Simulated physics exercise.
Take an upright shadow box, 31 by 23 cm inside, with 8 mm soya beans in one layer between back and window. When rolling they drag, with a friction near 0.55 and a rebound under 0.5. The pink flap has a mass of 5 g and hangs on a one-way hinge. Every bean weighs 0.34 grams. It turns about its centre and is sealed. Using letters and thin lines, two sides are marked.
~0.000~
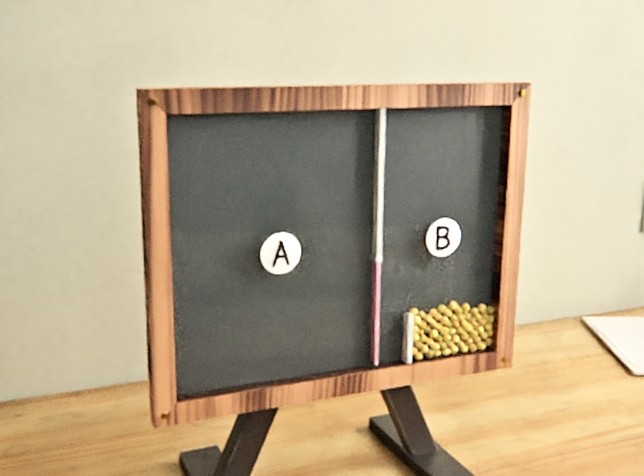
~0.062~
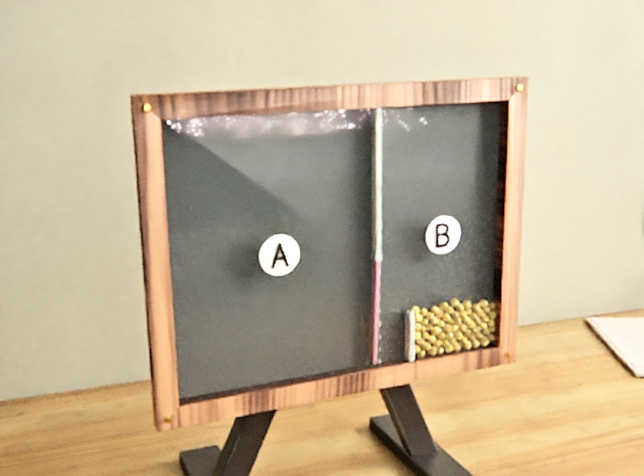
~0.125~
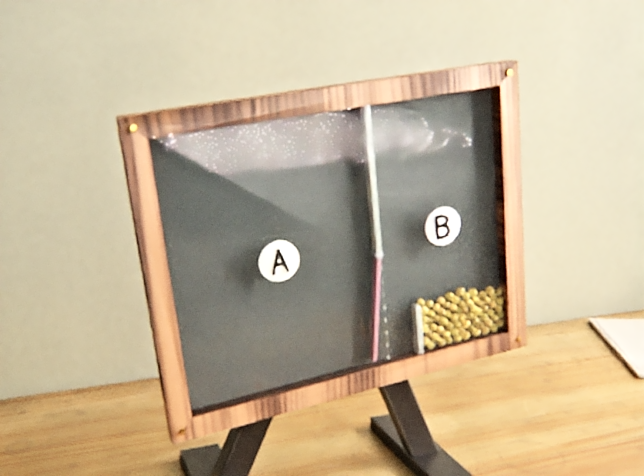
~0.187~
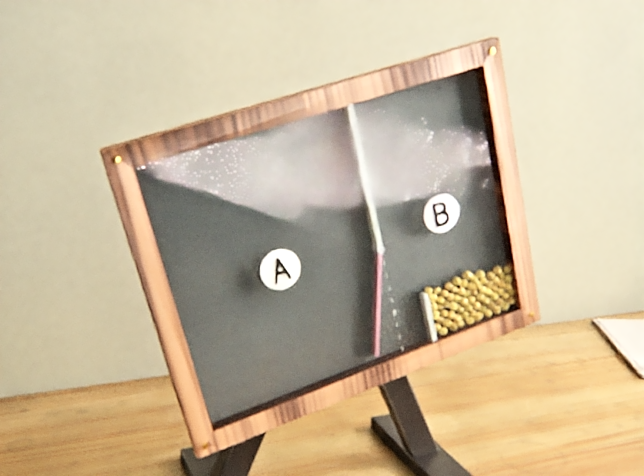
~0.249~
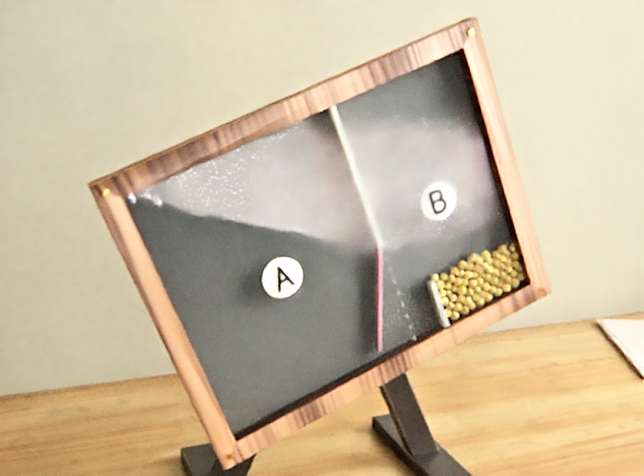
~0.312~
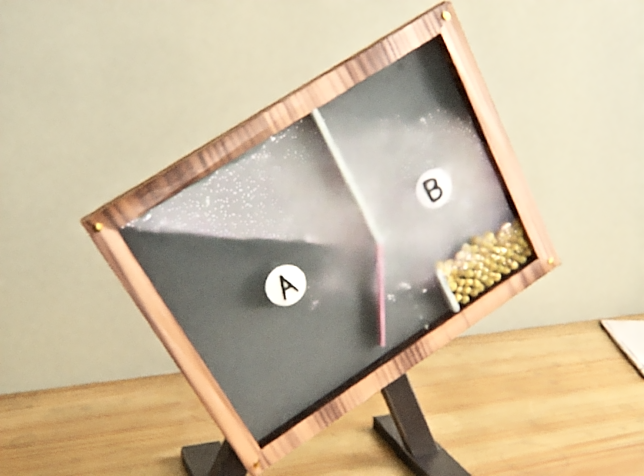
A wood-framed box with a dark back, standing on dark legs, turns steadily anticlockwise from level, its right side rising. Behind its window, yellowish beans stay bunched behind a short pale wall in the lower right of section B, their heap shifting with the box as whitish glare spreads across the window.
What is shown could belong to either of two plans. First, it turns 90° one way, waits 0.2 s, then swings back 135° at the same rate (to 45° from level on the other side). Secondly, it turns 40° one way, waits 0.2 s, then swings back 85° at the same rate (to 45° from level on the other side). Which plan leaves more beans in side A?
The better choice is the plan given earlier.
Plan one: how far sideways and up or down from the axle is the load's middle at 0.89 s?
8 cm right, 4 cm above.
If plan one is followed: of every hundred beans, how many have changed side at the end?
Roughly 75 per cent.
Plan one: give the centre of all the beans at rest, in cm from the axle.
Some 6 cm left and 9 cm below.
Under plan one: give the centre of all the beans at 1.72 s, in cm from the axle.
The middle sits around 3 cm left of it and 11 cm below it.
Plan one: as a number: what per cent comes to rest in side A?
Some 75 percent.
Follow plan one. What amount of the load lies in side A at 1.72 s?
It works out at roughly 75 per cent.
Plan one. At 0.89 s, it stands 90° anticlockwise; the beans' middle is 8 cm right of and 4 cm above the centre; A 30 %, B 70 %; pink flap open 48°.
After 1.72 s, it stands 23° anticlockwise; the beans' middle is 3 cm left of and 11 cm below the centre; A 75 %, B 25 %; pink flap open 32°.
After 2.36 s, it stands 45° clockwise; the beans' middle is 7 cm left of and 8 cm below the centre; A 75 %, B 25 %; pink flap shut.
All still by 2.9 s, it stands 45° clockwise; A 75 %, B 25 %; pink flap shut.
Plan two would end with A 0 %, B 100 %.
